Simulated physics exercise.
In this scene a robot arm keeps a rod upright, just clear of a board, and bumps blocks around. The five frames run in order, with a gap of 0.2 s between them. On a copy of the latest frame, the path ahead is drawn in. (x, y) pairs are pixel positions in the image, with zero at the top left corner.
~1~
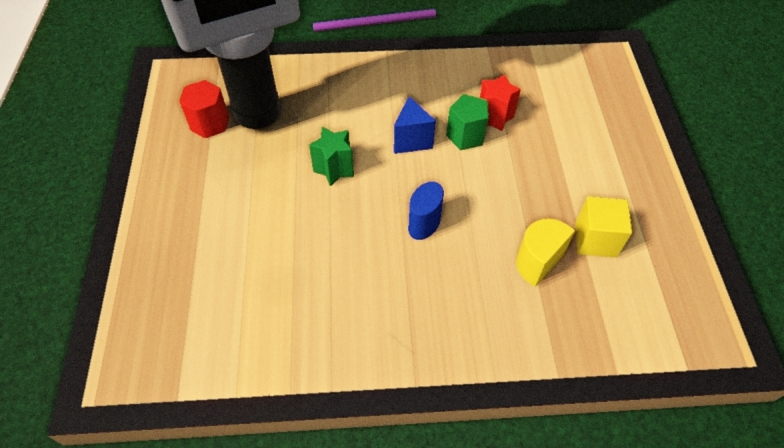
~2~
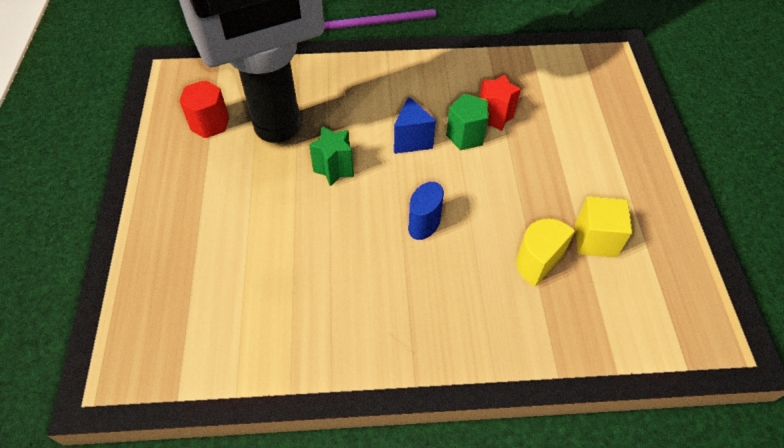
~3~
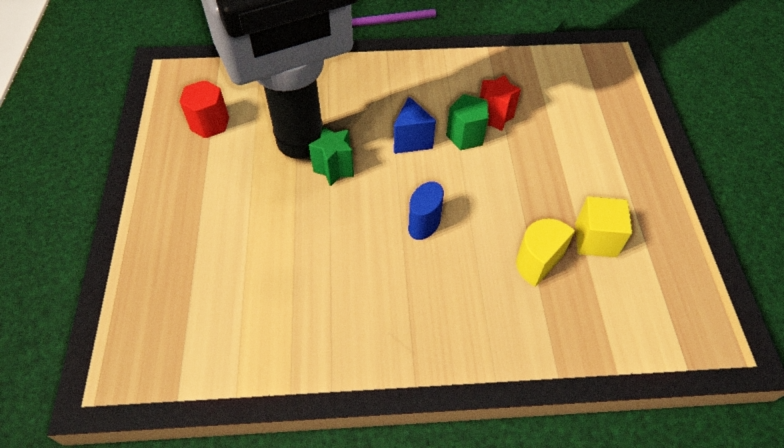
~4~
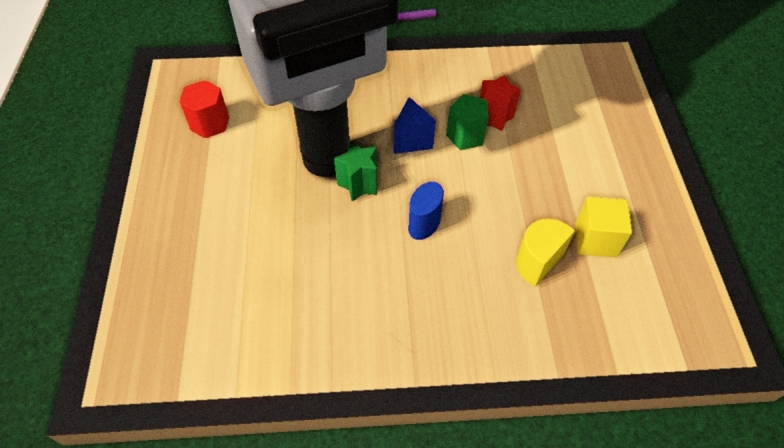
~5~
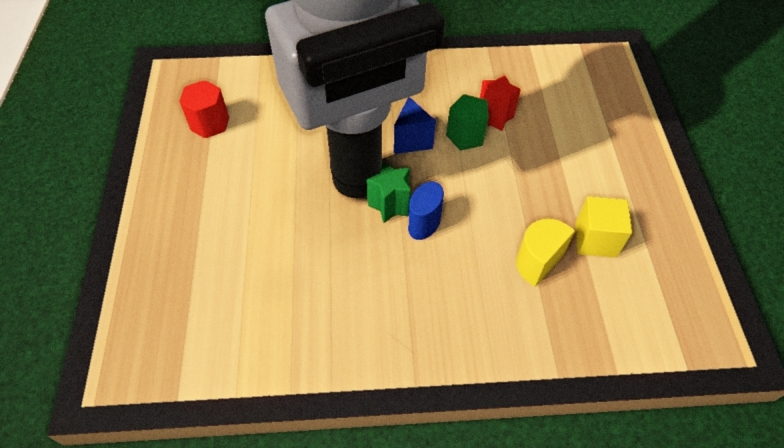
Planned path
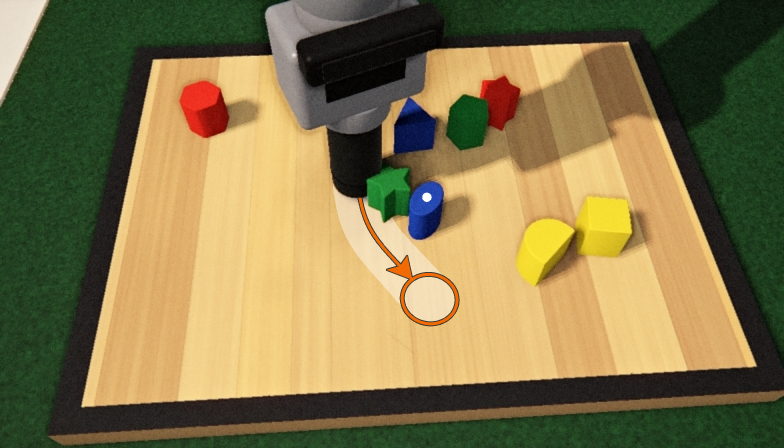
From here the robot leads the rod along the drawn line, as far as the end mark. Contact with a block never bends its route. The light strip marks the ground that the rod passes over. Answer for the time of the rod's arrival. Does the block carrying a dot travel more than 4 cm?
The answer is no.
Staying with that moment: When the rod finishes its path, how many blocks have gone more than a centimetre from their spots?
It displaces two.
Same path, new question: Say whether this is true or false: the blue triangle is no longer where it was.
My answer: False.
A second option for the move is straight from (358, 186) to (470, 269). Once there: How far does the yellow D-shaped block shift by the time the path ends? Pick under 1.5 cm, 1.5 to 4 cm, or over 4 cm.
Between 1.5 and 4 cm.
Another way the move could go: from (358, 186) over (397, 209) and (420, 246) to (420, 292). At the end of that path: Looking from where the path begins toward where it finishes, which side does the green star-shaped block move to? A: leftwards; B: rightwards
I choose A.
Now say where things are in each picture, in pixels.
In the first picture, rod tip at (258, 113); block tops, green star-shaped block at (332, 141); blue triangle at (413, 114); blue oval at (427, 197).
In the second picture, rod at (277, 126); blocks unchanged.
In the third picture, rod at (300, 142); blocks unchanged.
In the fourth picture, rod at (327, 159); green star-shaped block at (358, 157).
In the fifth picture, rod at (357, 180); green star-shaped block at (391, 179); blue triangle at (413, 114); blue oval at (427, 197).
Path on the board, from (358, 186) through (380, 244) to (430, 299); the dot is on the blue oval.
What follows on the original path. One third of the way, rod at (369, 220); green star-shaped block at (412, 204), turned 30° anticlockwise; blue oval at (452, 208), turned 25° anticlockwise.
Two thirds of the way, rod at (397, 256); green star-shaped block at (434, 216), turned 70° anticlockwise; blue oval at (468, 209), turned 20° anticlockwise.
At the end, rod at (430, 293); green star-shaped block at (436, 218), turned 85° anticlockwise; blue triangle in place; blue oval at (469, 209), turned 25° anticlockwise.
